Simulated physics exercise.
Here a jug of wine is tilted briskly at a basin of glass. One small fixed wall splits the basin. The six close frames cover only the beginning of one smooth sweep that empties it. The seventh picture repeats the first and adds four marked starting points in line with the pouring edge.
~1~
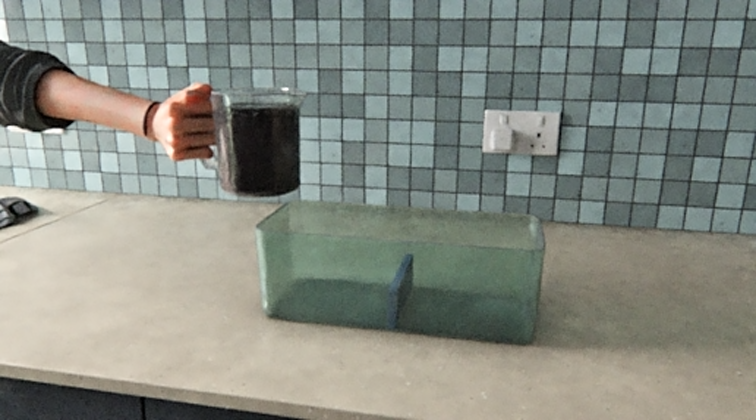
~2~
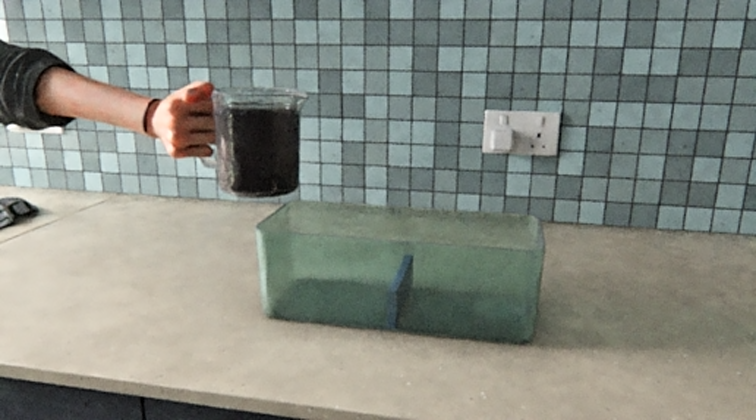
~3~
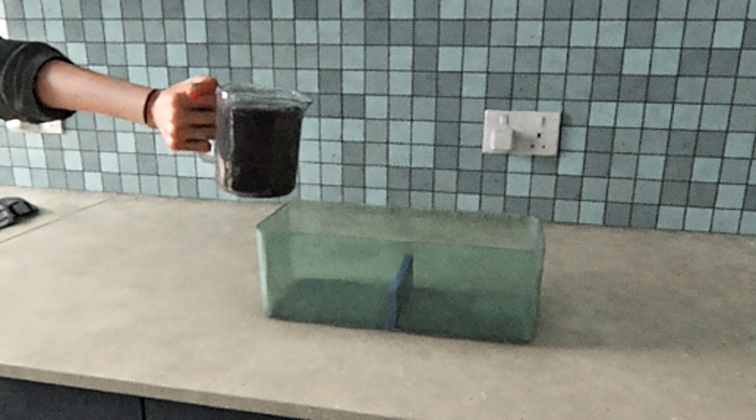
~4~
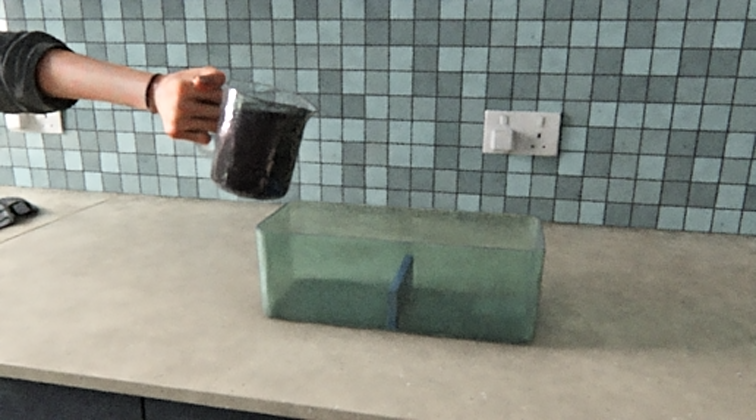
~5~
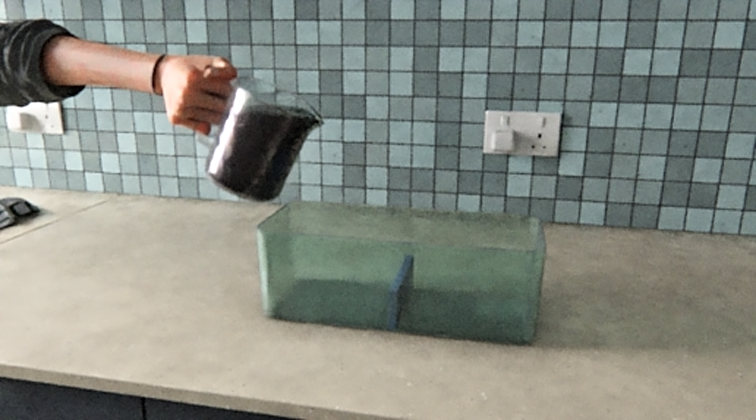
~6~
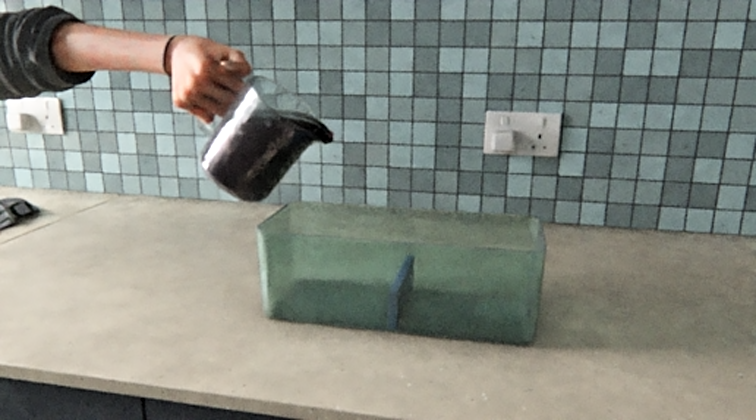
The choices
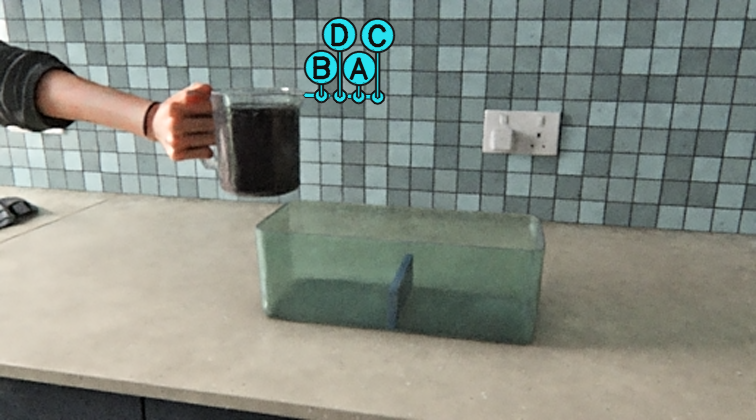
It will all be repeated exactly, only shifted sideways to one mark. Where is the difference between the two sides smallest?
Take A.
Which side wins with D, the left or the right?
The left side.
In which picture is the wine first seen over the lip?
Picture 6.
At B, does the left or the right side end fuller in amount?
More ends on the left.
On the marked copy, A at (358, 96); B at (321, 95); C at (377, 97); D at (339, 96).
For spot A, about 52 % ends left of the wall and 47 % right of it.
For spot B, about 90 % ends left of the wall and 6 % right of it; 4 % is lost outside.
For spot C, about 19 % ends left of the wall and 80 % right of it.
For spot D, about 80 % ends left of the wall and 17 % right of it; 3 % is lost outside.
